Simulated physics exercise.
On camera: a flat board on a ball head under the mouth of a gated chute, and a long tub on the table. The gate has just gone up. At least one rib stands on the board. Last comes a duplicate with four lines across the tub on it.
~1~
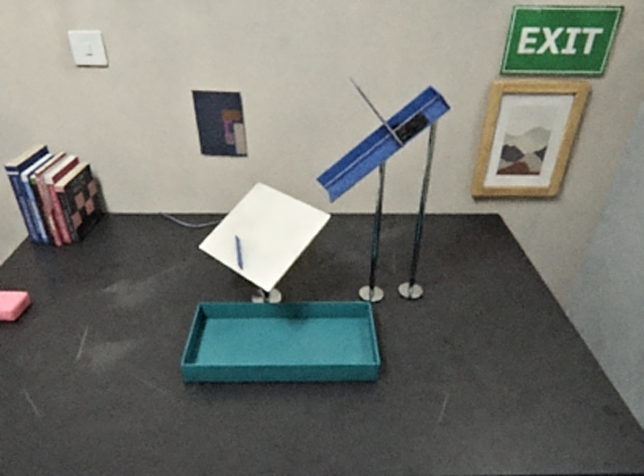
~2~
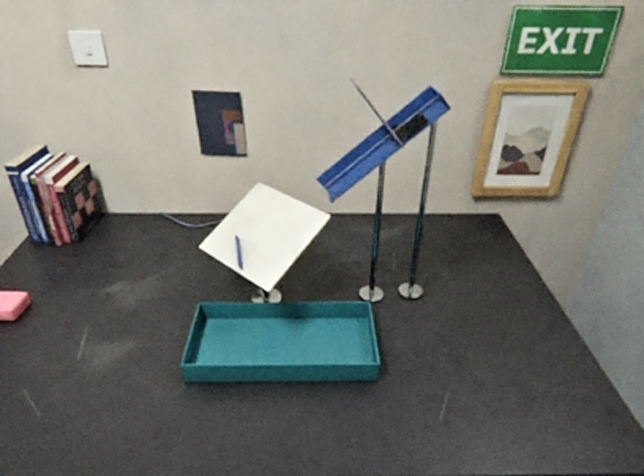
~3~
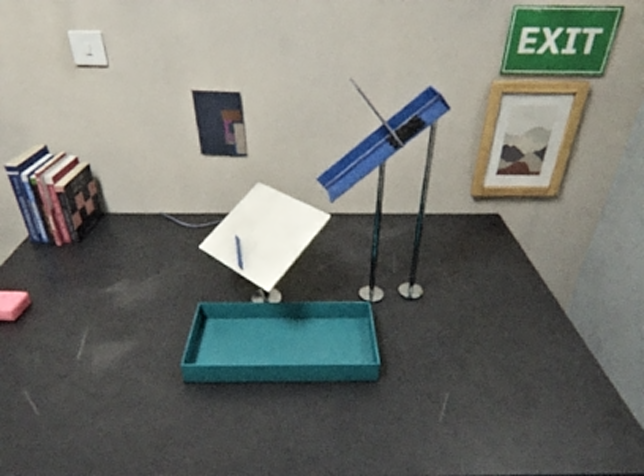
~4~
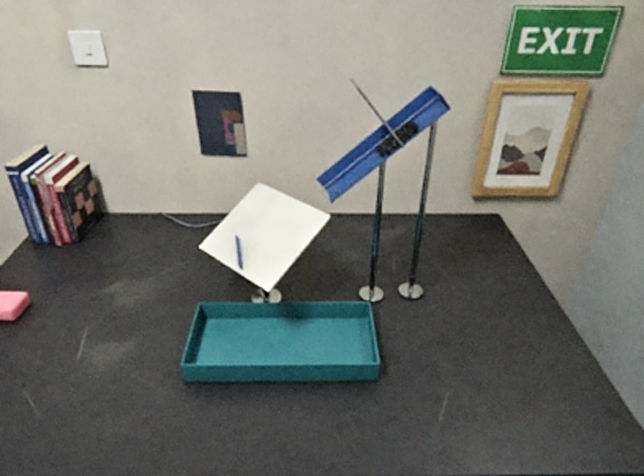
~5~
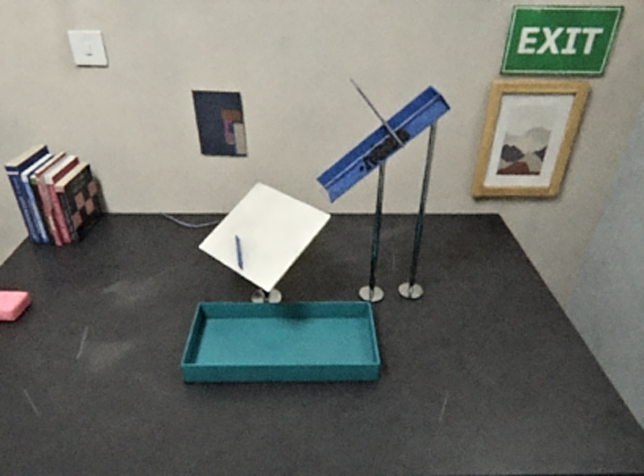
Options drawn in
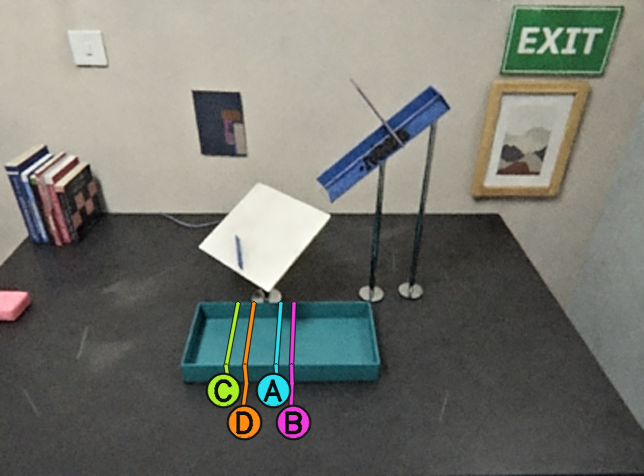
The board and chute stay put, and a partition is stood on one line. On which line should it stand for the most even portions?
The best line is C.
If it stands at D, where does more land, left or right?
More lands on the left.
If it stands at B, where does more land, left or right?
More lands on the left.
On the marked copy, line A crosses the front rim at (276, 364); line B crosses the front rim at (291, 364); line C crosses the front rim at (226, 365); line D crosses the front rim at (244, 365).
With A, of what is caught, every piece on the left of the divider, not one piece on the right.
With B, of what is caught, every piece on the left of the divider, not one piece on the right.
With C, of what is caught, roughly two thirds on the left of the divider, roughly a quarter on the right.
With D, of what is caught, almost all on the left of the divider, just a few on the right.
